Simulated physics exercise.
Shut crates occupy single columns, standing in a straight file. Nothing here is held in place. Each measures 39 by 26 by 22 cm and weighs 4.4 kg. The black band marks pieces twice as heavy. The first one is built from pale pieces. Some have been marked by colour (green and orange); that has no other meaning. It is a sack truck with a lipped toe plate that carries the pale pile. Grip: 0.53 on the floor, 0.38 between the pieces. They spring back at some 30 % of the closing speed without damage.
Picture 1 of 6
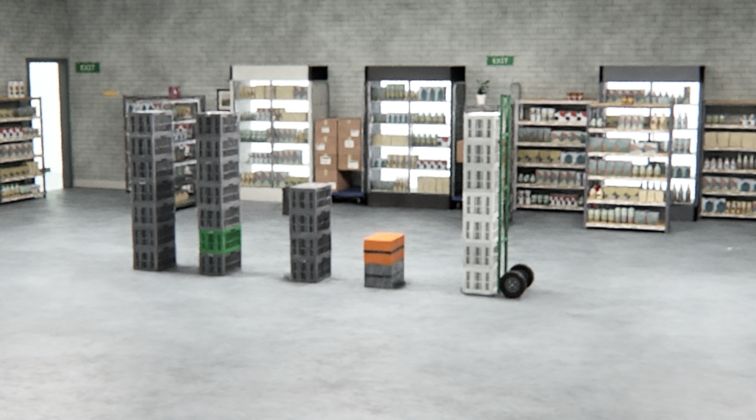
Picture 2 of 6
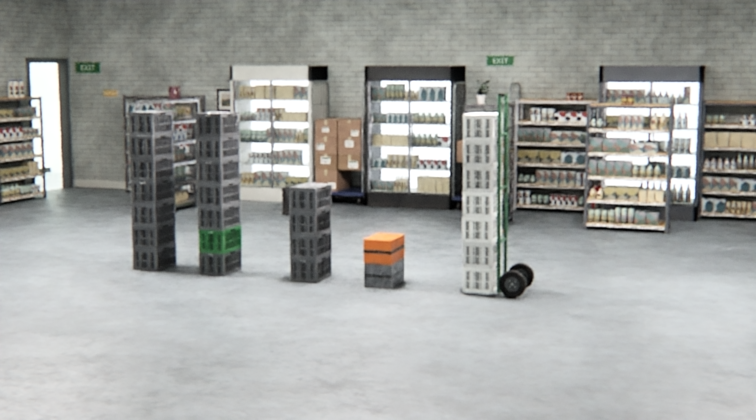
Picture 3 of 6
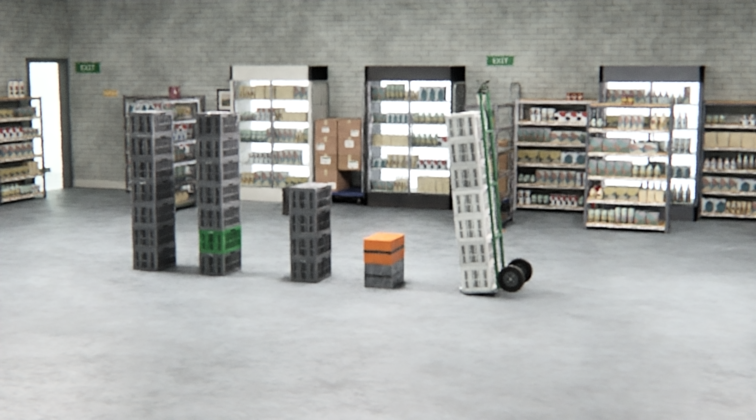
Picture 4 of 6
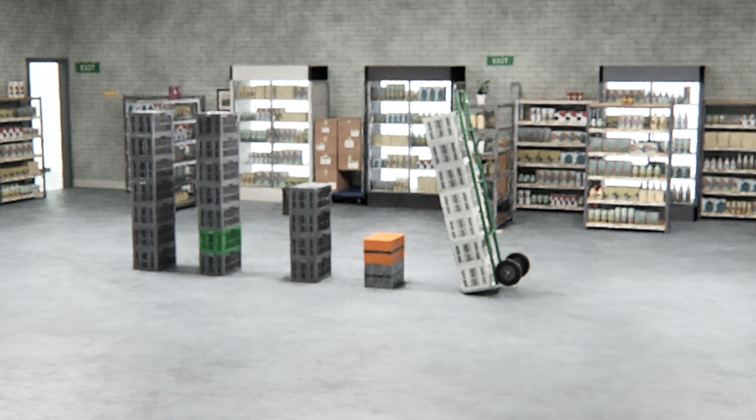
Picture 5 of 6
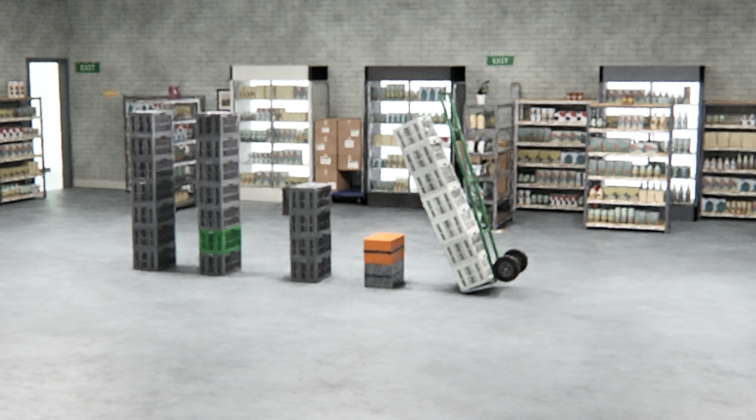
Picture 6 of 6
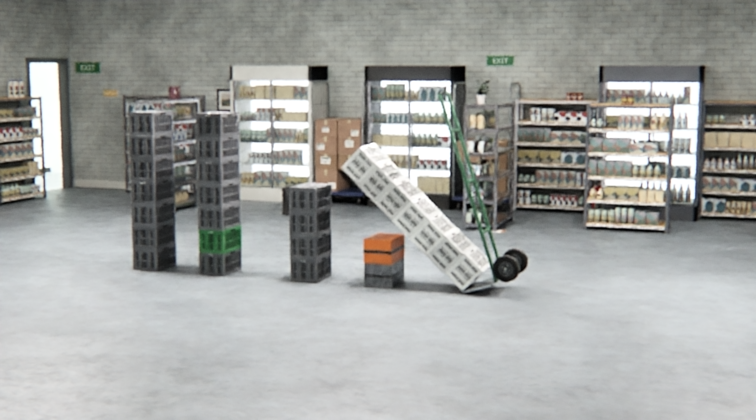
A green hand truck tilts left with a tall pale crate stack, which leans away from it.
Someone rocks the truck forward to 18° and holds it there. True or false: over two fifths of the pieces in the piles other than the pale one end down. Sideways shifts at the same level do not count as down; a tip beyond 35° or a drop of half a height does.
False.
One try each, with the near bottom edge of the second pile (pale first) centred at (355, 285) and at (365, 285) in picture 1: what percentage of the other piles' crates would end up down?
10 and 10 %.
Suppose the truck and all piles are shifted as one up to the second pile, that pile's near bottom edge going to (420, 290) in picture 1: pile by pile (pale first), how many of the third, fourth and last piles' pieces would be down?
Pile by pile, third 0, fourth 0, last 0.
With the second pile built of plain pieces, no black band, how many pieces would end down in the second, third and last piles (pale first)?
Then the second pile would have 0 down, the third 2, and the last 0.
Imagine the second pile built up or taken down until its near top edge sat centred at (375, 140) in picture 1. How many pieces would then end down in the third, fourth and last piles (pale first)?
Counts down - third: 4; fourth: 6; last: 6.
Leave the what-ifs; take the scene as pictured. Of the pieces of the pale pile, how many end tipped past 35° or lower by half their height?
Exactly 7 pale pieces do.
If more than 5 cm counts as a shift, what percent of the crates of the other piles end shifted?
I get 10 %.
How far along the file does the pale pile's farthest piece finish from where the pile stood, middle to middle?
Roughly 150 cm.
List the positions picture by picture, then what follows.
In the first picture (pixels give the middle of a visible side), truck frame (501, 136) 0° forward; green crate (211, 242); orange crate (377, 252); none of the others has stirred.
The second picture shows truck frame (499, 136) 1° forward; green crate (211, 242).
The third picture shows truck frame (484, 133) 6° forward, top of the pale pile leaning 6°; green crate (211, 242); none of the others has stirred.
The fourth picture shows truck frame (464, 131) 13° forward, top of the pale pile leaning 14°; green crate (211, 242); none of the others has stirred.
The fifth picture shows truck frame (451, 131) 18° forward, top of the pale pile leaning 25°; green crate (211, 242); none of the others has stirred.
The sixth picture shows truck frame (451, 131) 18° forward, top of the pale pile leaning 46°; green crate (211, 242); orange crate (377, 252); none of the others has stirred.
Then, 0.07 s past the last view, 7 of the pale pile down; none of the 20 other crates down.
Then, 0.19 s past the last view, 7 of the pale pile down; none of the 20 other crates down, 2 disturbed.
Then, 0.43 s past the last view, 7 of the pale pile down; 1 of the 20 other crates down.
Then, 0.71 s past the last view, 7 of the pale pile down; 2 of the 20 other crates down.
In the end, 7 of the pale pile down; 2 of the 20 other crates down; green crate unmoved; orange crate unmoved. That is 10 per cent. From the last view, middles, green crate near (219, 239), orange crate near (383, 248).
